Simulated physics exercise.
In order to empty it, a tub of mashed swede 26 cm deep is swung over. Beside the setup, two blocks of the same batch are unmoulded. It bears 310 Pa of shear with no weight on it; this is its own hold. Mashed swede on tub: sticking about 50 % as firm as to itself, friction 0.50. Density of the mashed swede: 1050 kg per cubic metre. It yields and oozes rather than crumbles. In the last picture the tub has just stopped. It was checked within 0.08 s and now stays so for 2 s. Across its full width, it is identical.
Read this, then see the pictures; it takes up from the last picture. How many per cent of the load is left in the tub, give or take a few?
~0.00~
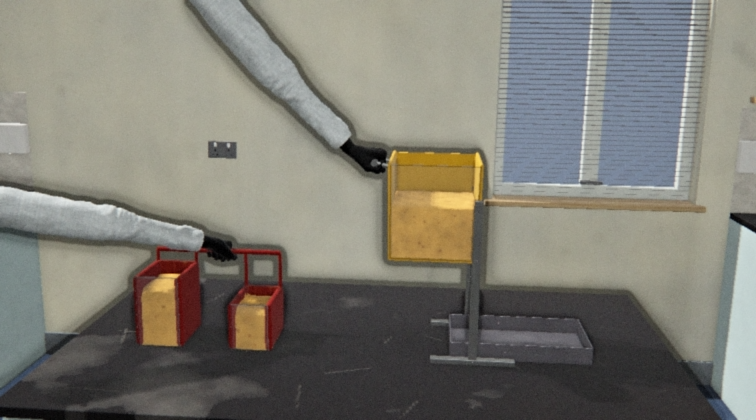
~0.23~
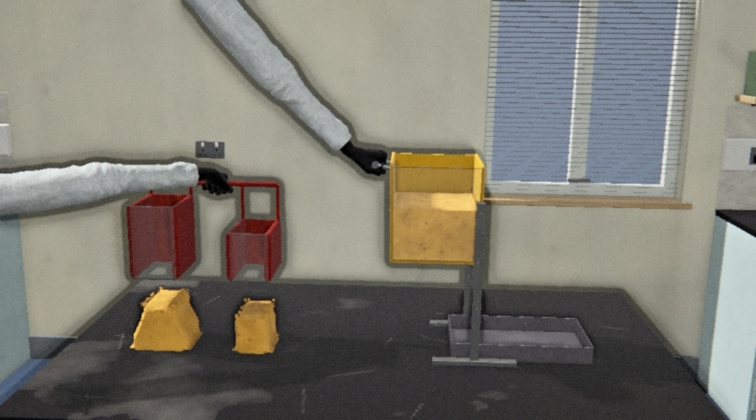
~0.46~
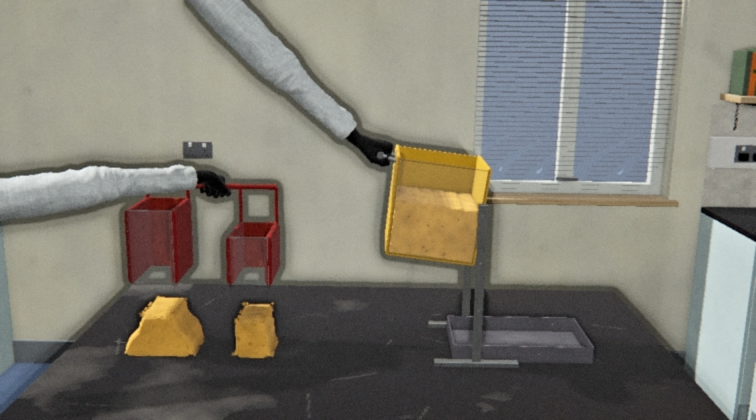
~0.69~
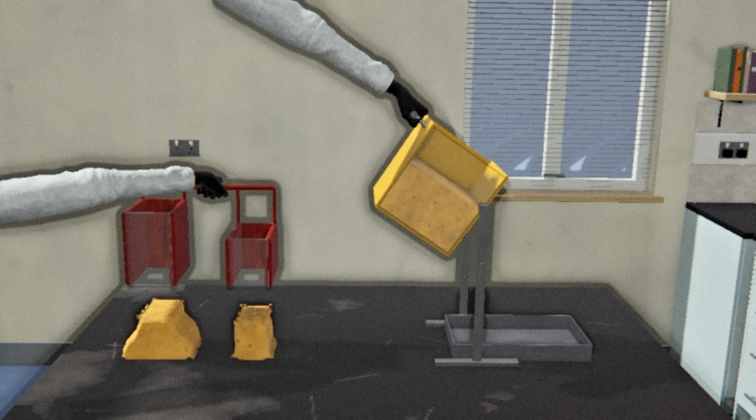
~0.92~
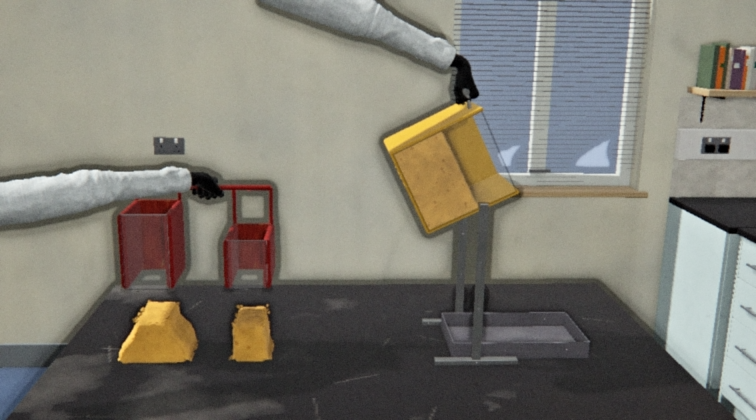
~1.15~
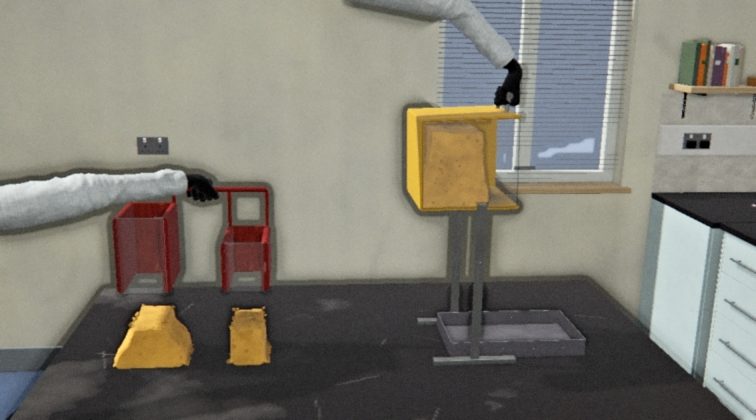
I would say close to 74 percent.
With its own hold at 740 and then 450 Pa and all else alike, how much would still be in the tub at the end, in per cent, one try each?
The answers, in order, are 100 % and 100 %.
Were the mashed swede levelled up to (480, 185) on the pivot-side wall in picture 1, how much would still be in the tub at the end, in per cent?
That works out near 50 %.
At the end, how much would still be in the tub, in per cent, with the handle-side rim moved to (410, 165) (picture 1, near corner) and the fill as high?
Roughly 100 %.
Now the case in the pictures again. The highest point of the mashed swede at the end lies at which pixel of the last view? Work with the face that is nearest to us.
About (482, 169).
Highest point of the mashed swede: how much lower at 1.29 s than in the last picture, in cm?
About 4 cm.
After 1.29 s, the tub is at 88 degrees and holds 100 %.
After 1.46 s, the tub is at 88 degrees and holds 88 %.
After 1.63 s, the tub is at 88 degrees and holds 76 %.
After 1.80 s, the tub is at 88 degrees and holds 74 %.
After 3.15 s, the tub is at 88 degrees and holds 74 %.
